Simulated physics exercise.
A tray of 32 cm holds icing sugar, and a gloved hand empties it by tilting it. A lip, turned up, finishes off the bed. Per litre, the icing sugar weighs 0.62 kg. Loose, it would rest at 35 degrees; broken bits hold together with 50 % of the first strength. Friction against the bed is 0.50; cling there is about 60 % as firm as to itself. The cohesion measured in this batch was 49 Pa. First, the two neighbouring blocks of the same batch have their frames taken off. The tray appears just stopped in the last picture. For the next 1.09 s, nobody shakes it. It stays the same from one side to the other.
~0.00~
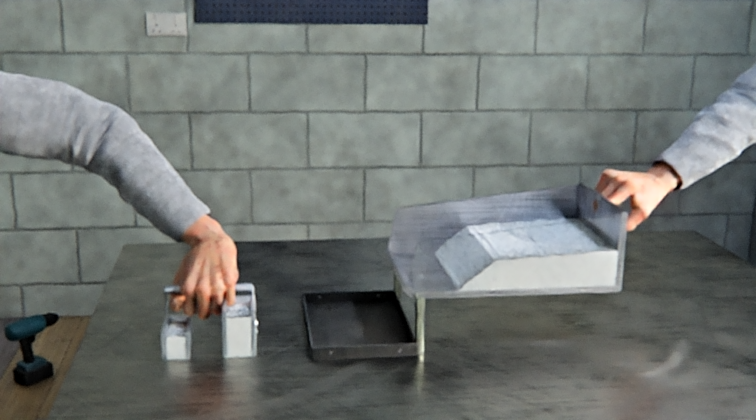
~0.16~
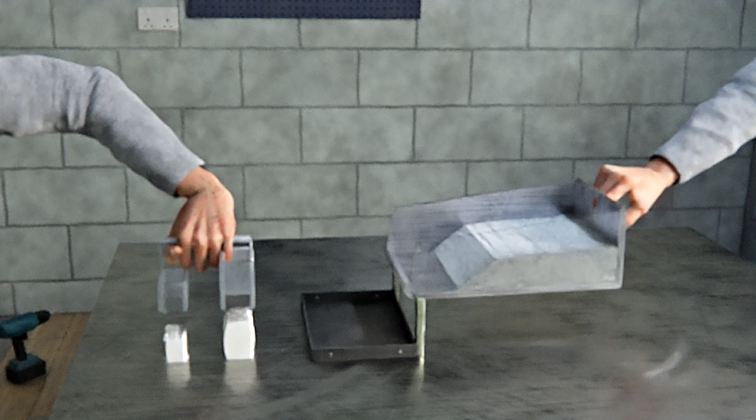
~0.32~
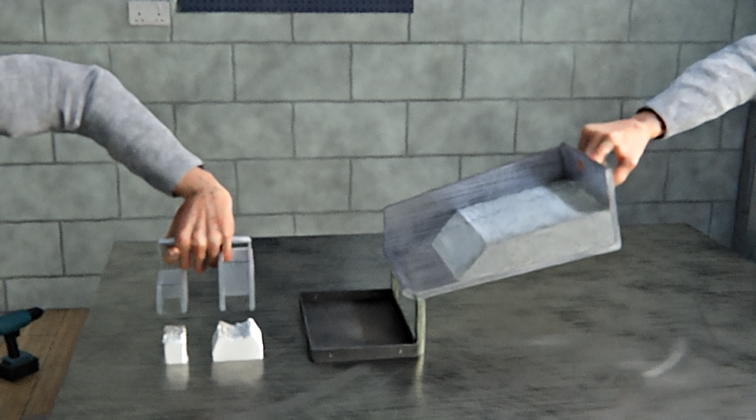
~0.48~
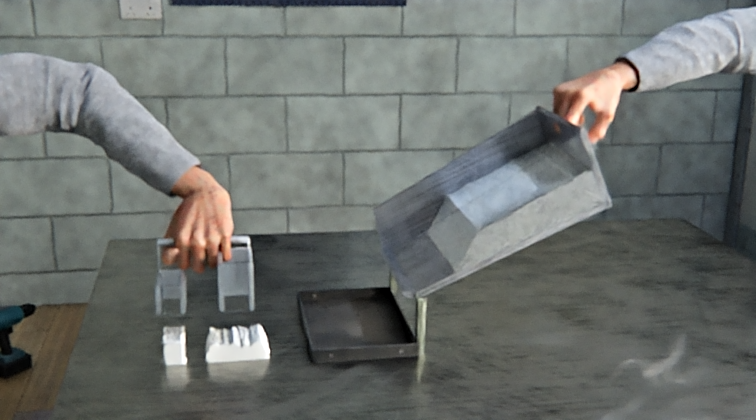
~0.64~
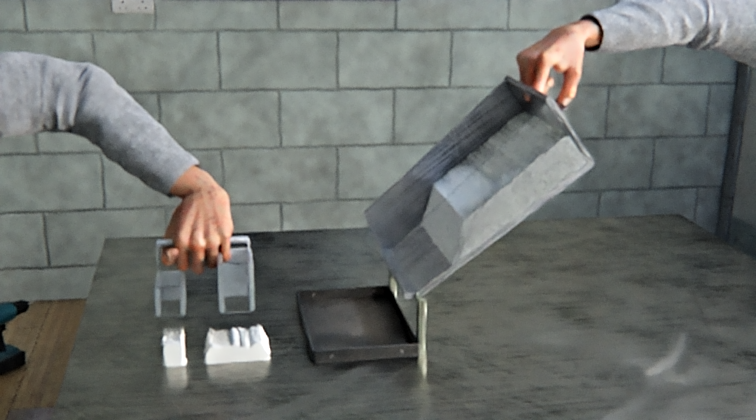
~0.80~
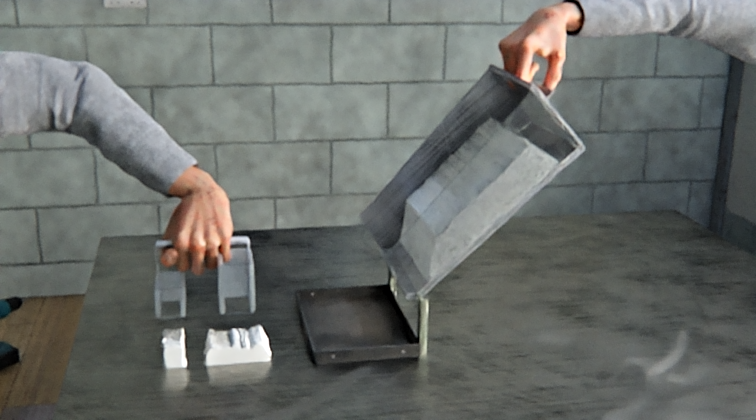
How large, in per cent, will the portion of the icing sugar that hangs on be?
My estimate is about 15 per cent.
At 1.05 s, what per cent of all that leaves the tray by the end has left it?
Value noted: About 50 per cent.
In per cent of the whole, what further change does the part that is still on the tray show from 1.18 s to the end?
From that time to the end, some 16 % of the whole.
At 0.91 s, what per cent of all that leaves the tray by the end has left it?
My estimate: Some 0 per cent.
After 0.91 s, the tilt is 42 degrees and 98 % is on the bed.
After 1.05 s, the tilt is 42 degrees and 62 % is on the bed.
After 1.18 s, the tilt is 42 degrees and 31 % is on the bed.
After 1.31 s, the tilt is 42 degrees and 17 % is on the bed.
After 1.86 s, at the end, the tilt is 42 degrees and 15 % is on the bed.
